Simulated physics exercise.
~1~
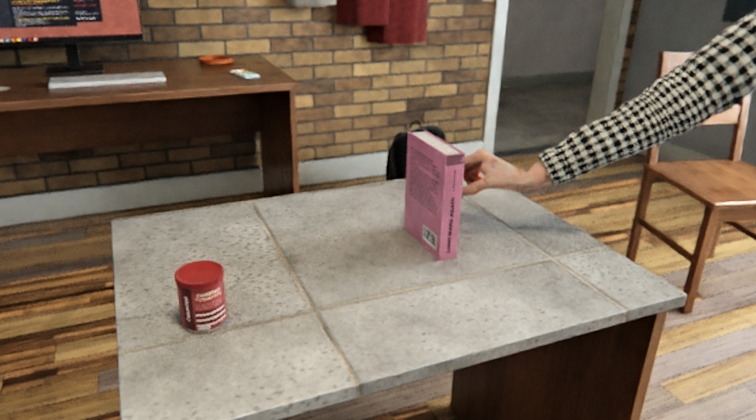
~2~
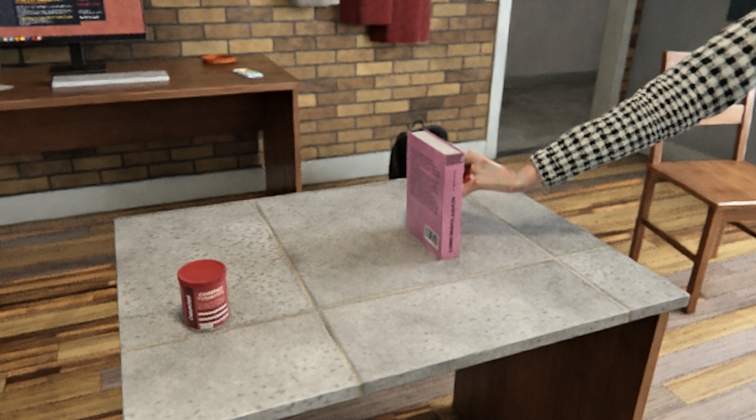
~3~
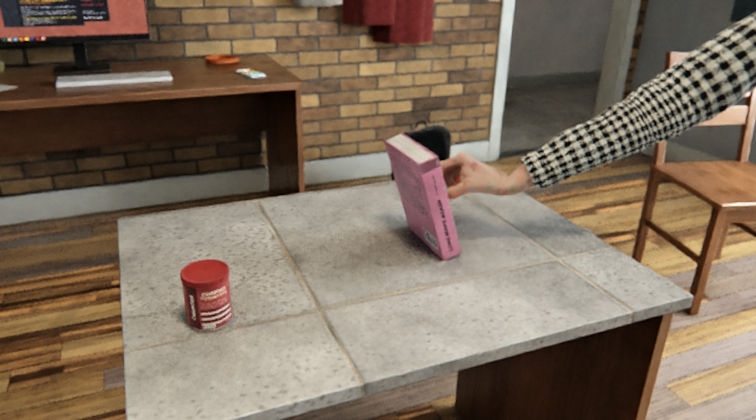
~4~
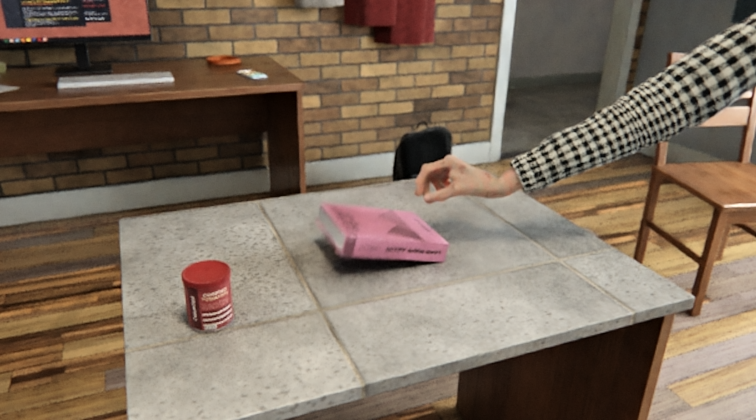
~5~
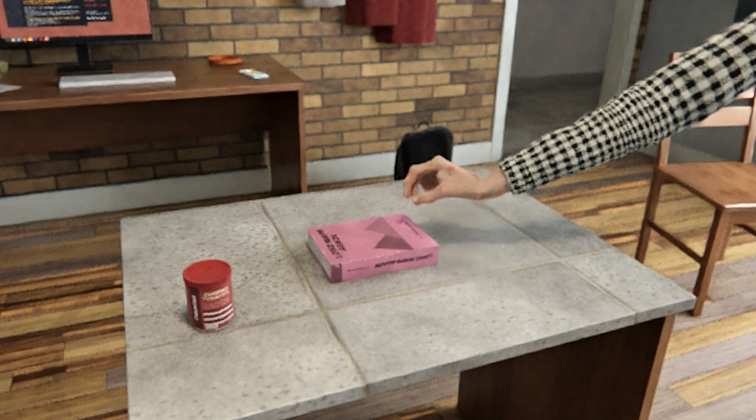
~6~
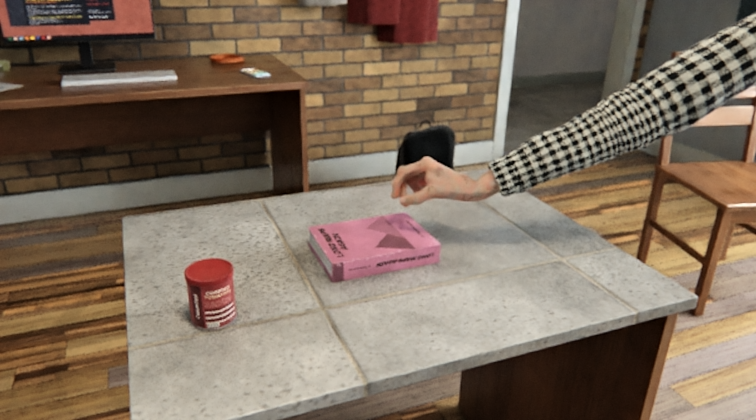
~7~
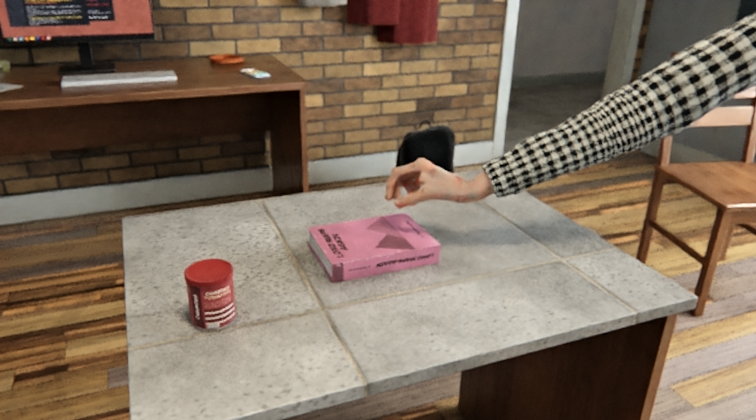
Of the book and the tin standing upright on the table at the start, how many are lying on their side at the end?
One of them is lying on its side at the end, the pink book. The red tin is still standing.
